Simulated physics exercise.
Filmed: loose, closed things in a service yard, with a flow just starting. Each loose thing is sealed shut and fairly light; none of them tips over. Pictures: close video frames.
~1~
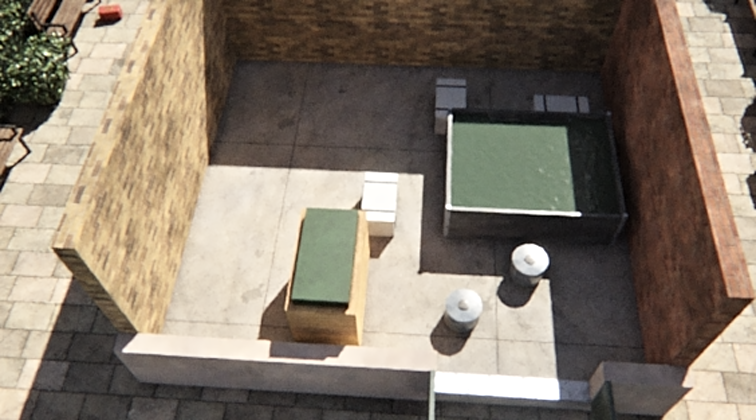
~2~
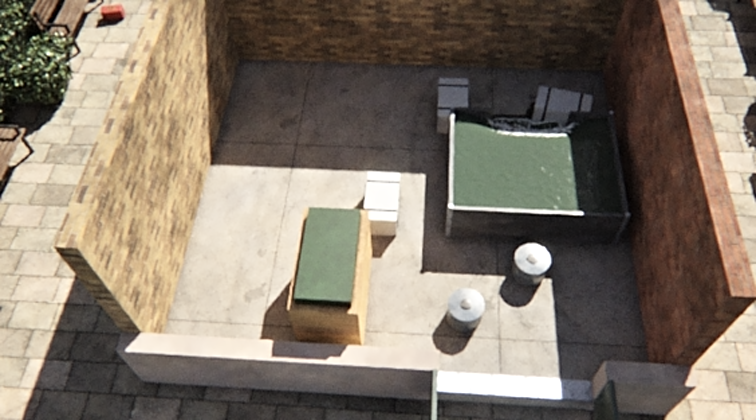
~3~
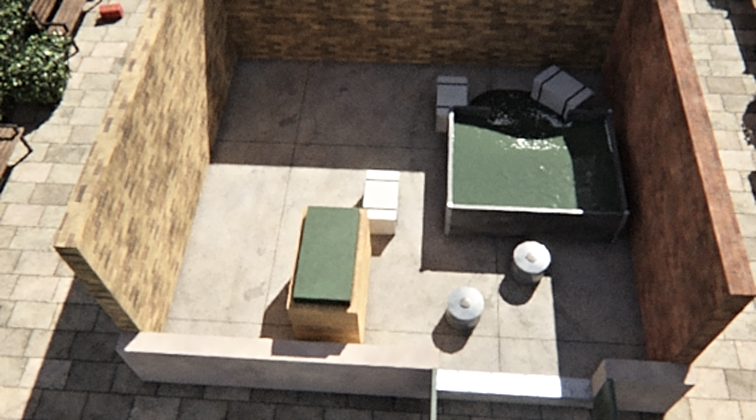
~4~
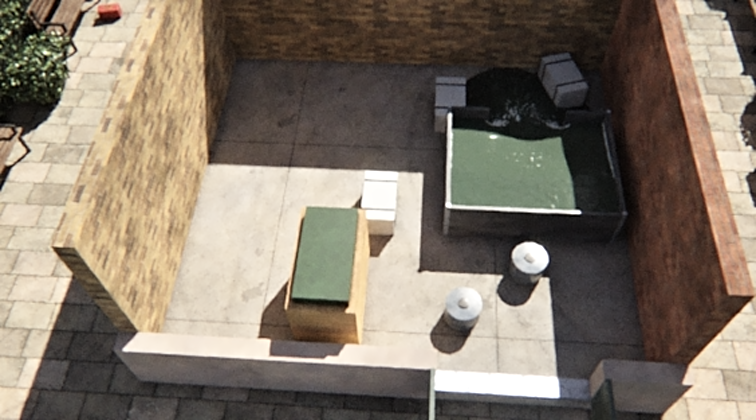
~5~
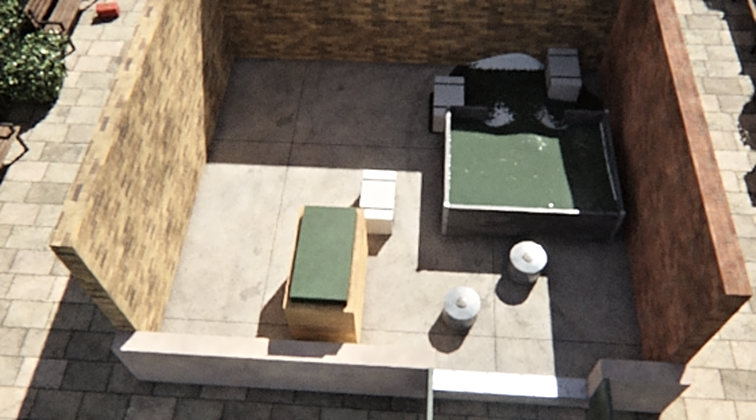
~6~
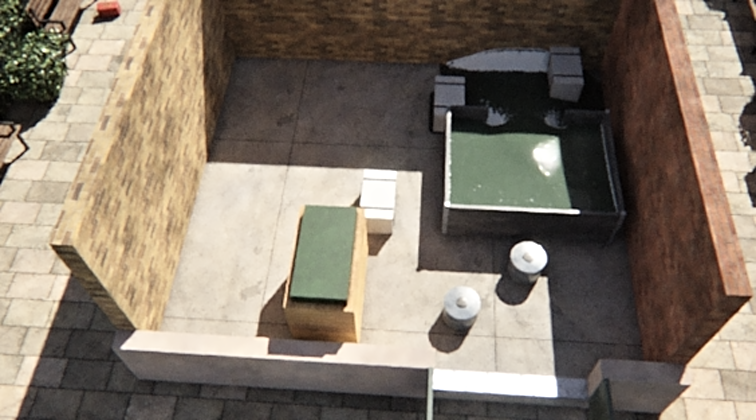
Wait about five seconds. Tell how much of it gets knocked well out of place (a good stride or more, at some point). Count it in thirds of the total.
Midway band.
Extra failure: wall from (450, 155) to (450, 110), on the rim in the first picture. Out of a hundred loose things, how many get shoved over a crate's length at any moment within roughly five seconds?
I'd guess around 20 percent of them.
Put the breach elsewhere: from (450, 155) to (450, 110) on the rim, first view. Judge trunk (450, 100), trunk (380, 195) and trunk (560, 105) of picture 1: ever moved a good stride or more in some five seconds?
The first: Never got that far; the second: Got that far; the third: Never got that far.
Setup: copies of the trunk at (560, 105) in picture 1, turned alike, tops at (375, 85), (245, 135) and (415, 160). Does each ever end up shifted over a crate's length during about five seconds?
Each in turn: Pushed clear, pushed clear, stays in place.
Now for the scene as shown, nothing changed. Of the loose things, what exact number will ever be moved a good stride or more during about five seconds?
That makes 2.
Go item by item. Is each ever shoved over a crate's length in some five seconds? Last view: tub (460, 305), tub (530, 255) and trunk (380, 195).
Short of that, short of that, short of that.
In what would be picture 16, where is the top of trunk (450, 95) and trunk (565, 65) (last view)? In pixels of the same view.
Near pixel (423, 102) and pixel (595, 96).
A moment on, 1 of 5 are well off their spots; 0 afloat.
Next, 0 of 5 are well off their spots; 1 afloat.
Later, 1 of 5 are well off their spots; 1 afloat.
In the end, 2 of 5 are well off their spots, and 2 have been at some point; 1 afloat.
